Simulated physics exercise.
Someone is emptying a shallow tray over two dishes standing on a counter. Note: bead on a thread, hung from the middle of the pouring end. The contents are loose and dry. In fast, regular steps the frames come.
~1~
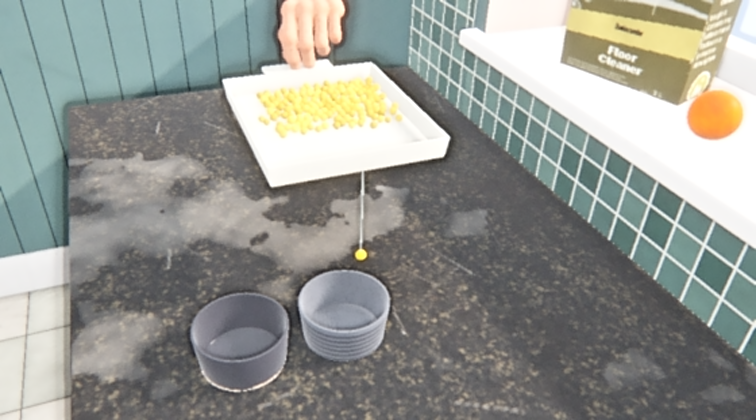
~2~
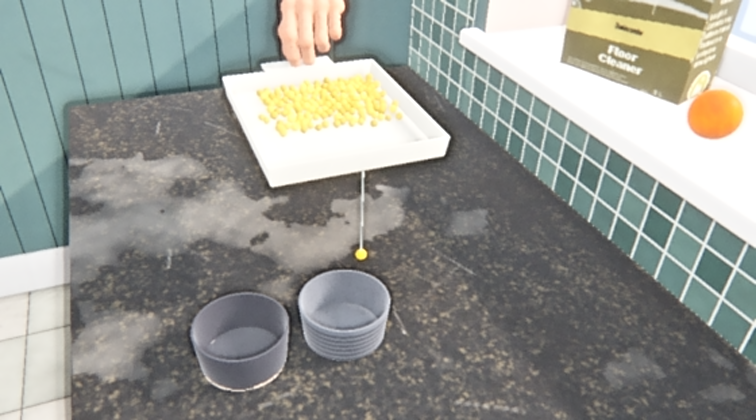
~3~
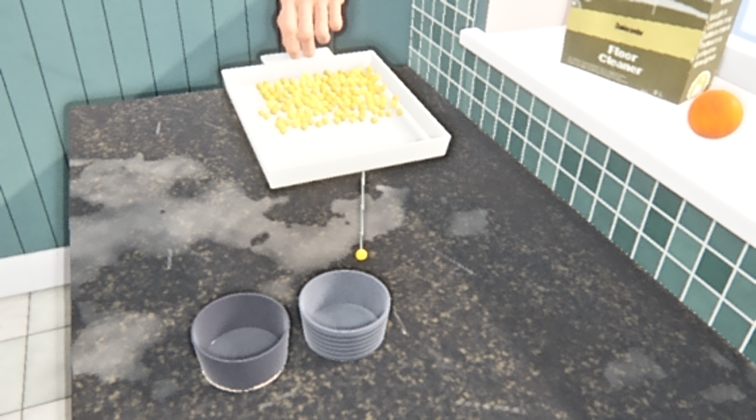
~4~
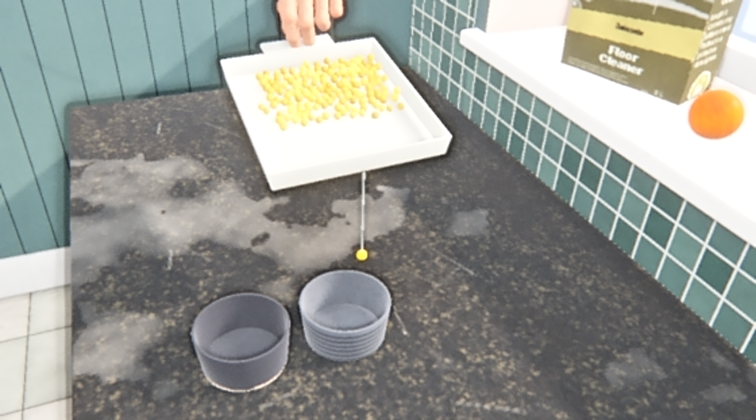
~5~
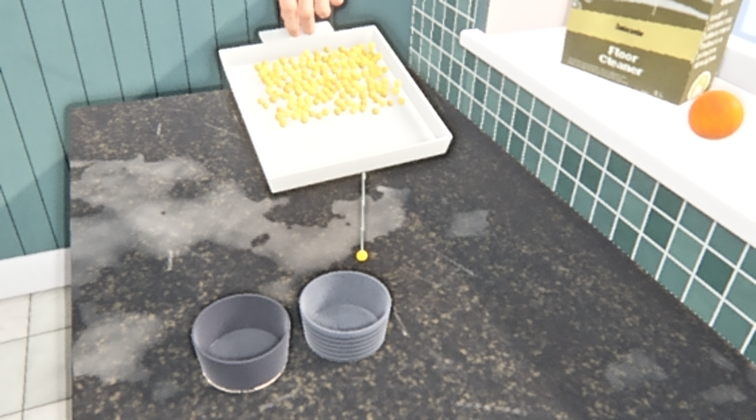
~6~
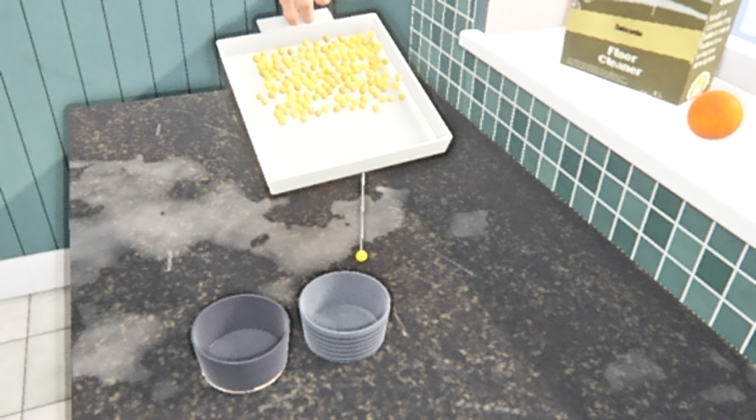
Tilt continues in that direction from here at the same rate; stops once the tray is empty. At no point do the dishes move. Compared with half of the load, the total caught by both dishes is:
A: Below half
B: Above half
Above half.
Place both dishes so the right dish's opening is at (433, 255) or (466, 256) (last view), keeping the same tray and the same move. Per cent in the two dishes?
30% for the first placement, 20% for the second.
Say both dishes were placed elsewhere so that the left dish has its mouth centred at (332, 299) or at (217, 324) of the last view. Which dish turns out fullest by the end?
At place one the left of the pair; at place two the right of the pair.
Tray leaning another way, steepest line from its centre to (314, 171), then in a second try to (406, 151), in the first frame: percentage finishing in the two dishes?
In order, 50 in a hundred and 0 in a hundred.
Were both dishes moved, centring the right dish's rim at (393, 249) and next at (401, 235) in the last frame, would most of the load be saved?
In the first position a minority, in the second a minority.
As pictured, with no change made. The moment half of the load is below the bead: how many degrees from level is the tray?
Roughly 115 degrees at that moment.
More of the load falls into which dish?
The right-positioned one, it's fuller.
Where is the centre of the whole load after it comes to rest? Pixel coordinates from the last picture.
Near (333, 331).
Shortly afterwards, tray tipped steeply; all but a few on the tray; only a few in the right dish; only a few in the air.
Next, tray tipped right over; the bulk on the tray; only a few in the left dish; a little in the right dish; a little outside both; a little in the air.
Some moments later, tray tipped past a quarter turn; a little in the left dish; near half in the right dish; near a third outside both.
In the end, tray tipped past a quarter turn; a little in the left dish; near half in the right dish; near a third outside both.
